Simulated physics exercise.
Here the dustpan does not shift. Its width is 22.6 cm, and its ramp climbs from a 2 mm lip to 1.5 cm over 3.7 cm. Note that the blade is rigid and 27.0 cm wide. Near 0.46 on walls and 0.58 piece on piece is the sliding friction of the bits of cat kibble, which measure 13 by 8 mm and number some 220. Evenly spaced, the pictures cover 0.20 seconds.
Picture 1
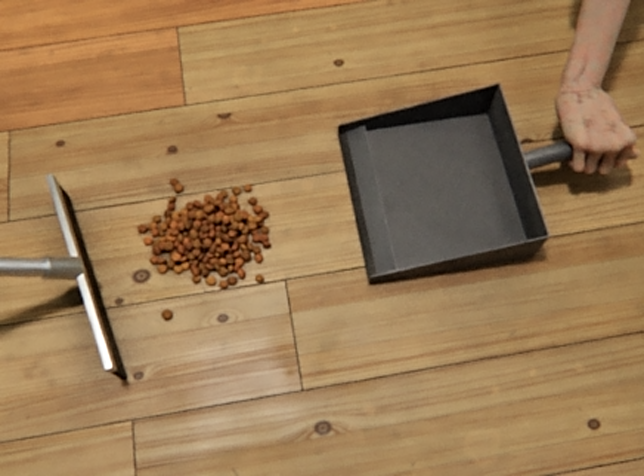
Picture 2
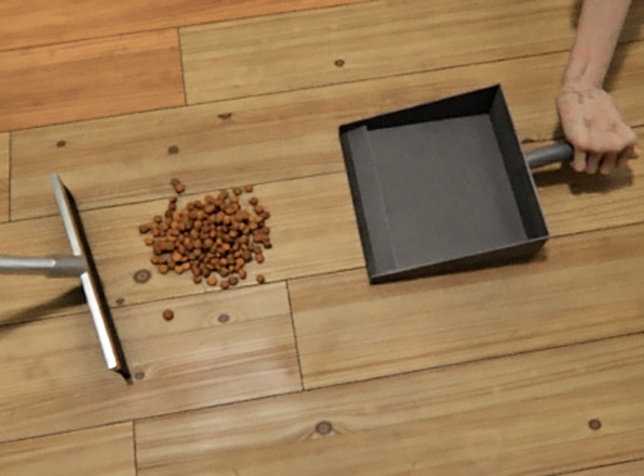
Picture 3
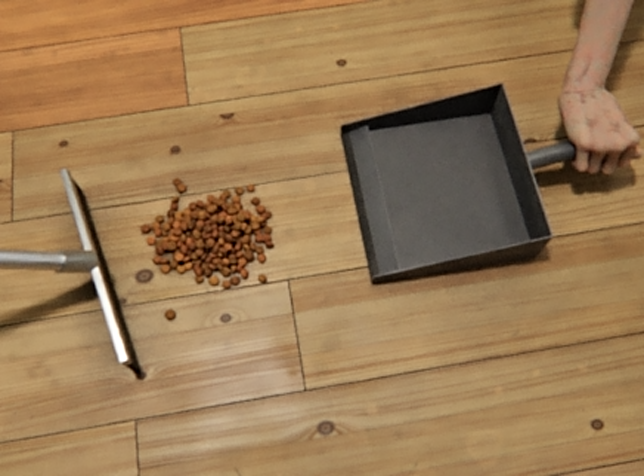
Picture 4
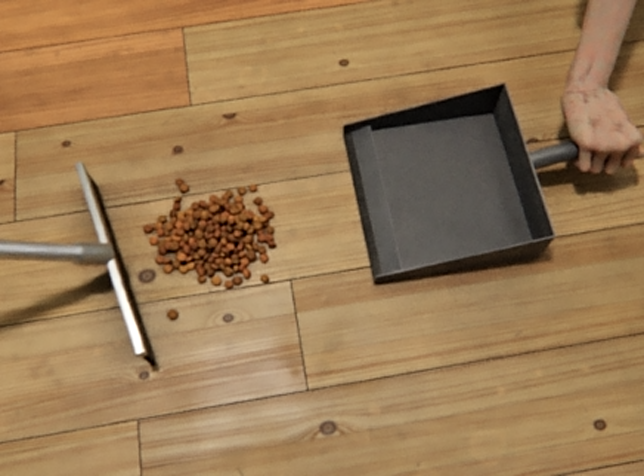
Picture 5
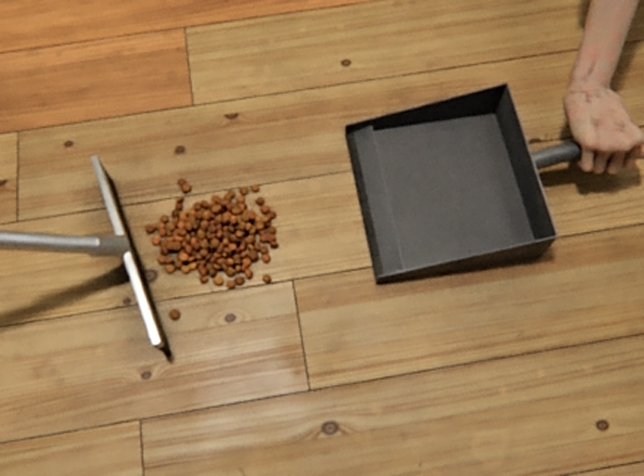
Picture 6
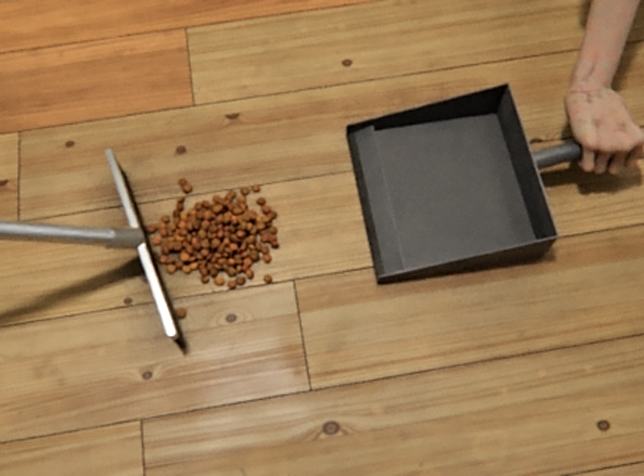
The video shows a flat-bladed tool sliding slowly rightward across a wooden floor until it reaches the left edge of a pile of small brown pieces, while a hand holds a dark dustpan still on the right.
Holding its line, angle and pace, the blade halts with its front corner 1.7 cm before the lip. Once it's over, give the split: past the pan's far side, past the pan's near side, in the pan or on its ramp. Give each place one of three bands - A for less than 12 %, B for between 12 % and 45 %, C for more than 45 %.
My prediction: Far side: Looks like an in-between amount will settle there; near side: Looks like a thin scattering will settle there; pan: Looks like an in-between amount will settle there.
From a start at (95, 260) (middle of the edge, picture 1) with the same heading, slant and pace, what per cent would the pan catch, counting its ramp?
Roughly 25 percent, ramp included.
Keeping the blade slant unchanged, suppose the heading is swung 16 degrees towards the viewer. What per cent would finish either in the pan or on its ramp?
Result: Close to 15 %, ramp counted.
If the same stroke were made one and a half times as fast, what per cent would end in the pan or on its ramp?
About 25 %.
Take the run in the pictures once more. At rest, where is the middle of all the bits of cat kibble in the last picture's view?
Centre at rest, approx.: (345, 163) px.
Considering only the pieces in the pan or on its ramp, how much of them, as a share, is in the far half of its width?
Roughly 90 percent.
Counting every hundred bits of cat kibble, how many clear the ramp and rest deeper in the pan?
Close to 0 per cent.
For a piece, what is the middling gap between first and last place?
Somewhere around 20 centimetres.
Then, 0.27 s after the last picture, middle of the blade 17 cm from the lip; 0 % over the lip, far side 0 %, near side 0 %.
Then, 0.46 s after the last picture, middle of the blade 9 cm from the lip; 0 % over the lip, far side 5 %, near side 0 %.
Then, 0.76 s after the last picture, middle of the blade 5 cm from the lip; 20 % over the lip, far side 20 %, near side 0 %.
In the end, far side 20 %, near side 0 %, pan 20 %, in front of the lip or behind the blade 60 %.
